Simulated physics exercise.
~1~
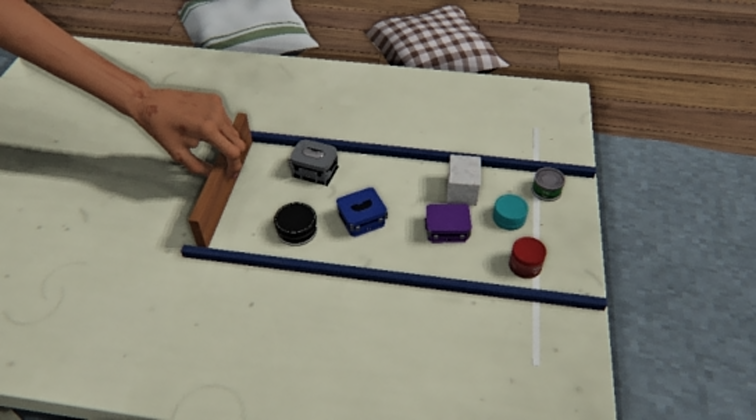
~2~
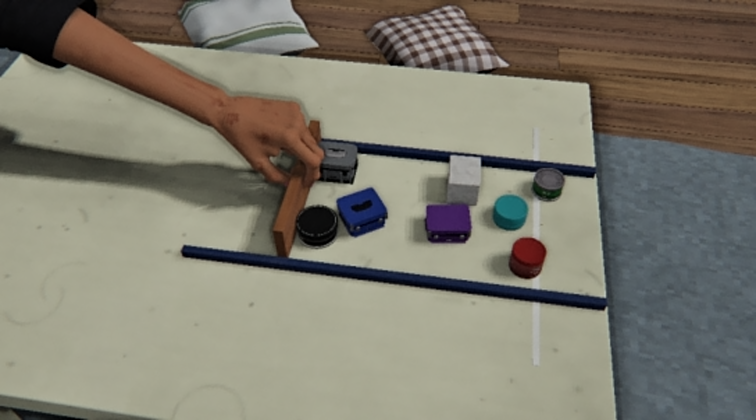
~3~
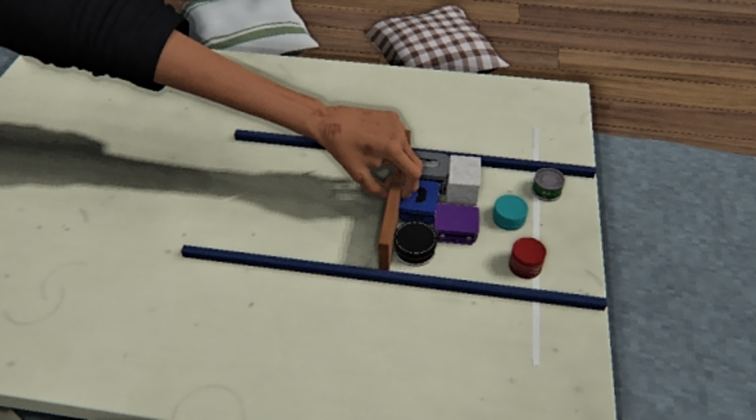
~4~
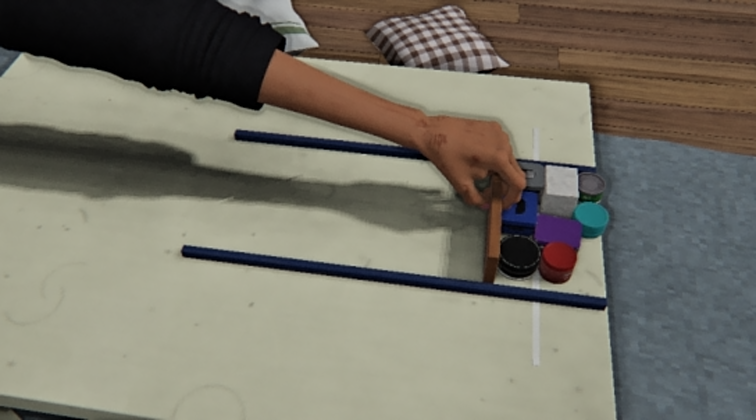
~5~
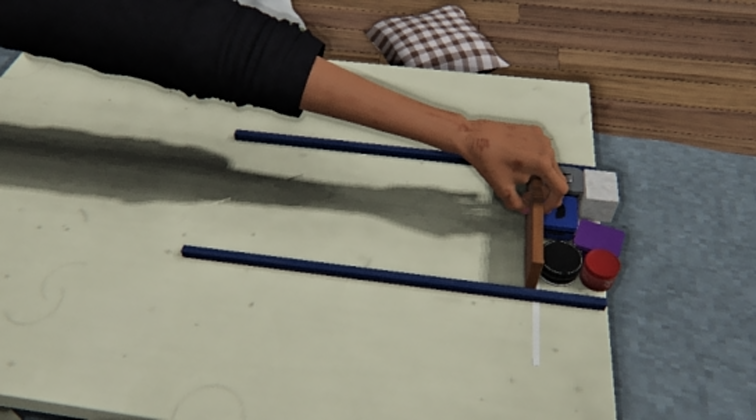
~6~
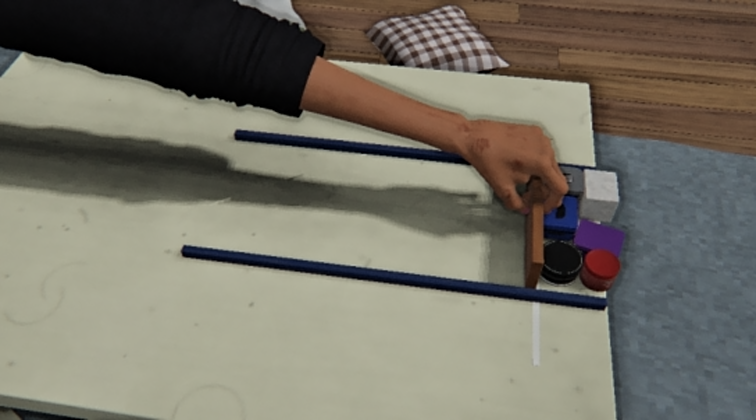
At the start, a hand holds a brown board upright at the left end of two dark blue rails on a pale tabletop, with small cases, tins, a white block and lids scattered to its right. The hand slides the board right, pushing the black tin and grey case first. It gathers the blue case, then crowds the purple box and white block. Farther along, the red tub, turquoise lid and green pot move toward the right edge. The board stops at the white strip, with the turquoise lid and green pot gone over the edge and the rest still bunched there.
